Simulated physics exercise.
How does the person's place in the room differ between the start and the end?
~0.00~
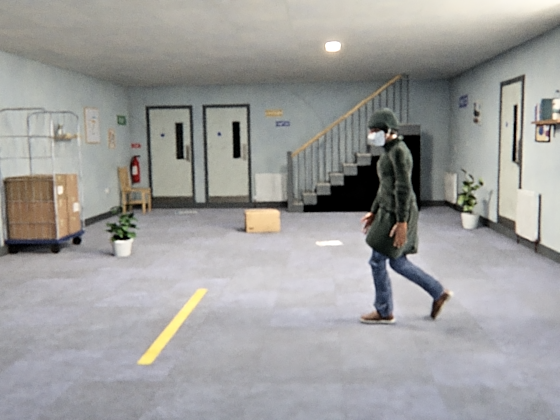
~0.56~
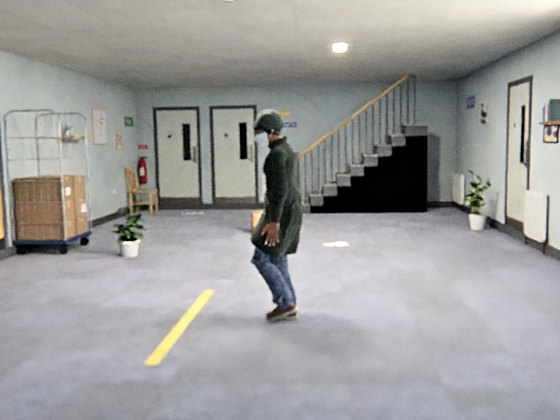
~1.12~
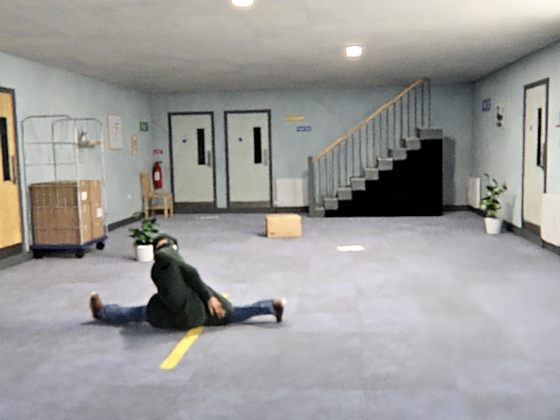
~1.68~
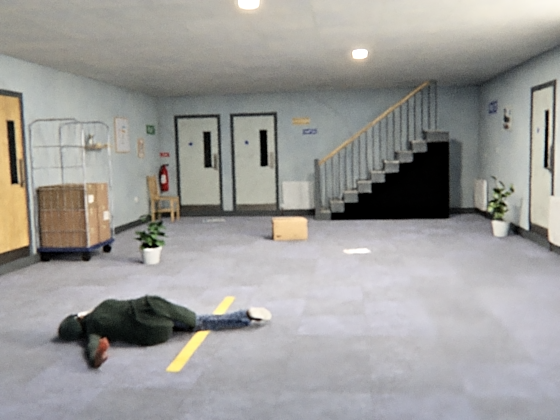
At the start the person is walking upright on the right side of the lobby, well short of the yellow strip. By the end they are lying on the floor at the left, with head and chest past the strip and legs stretched across it.
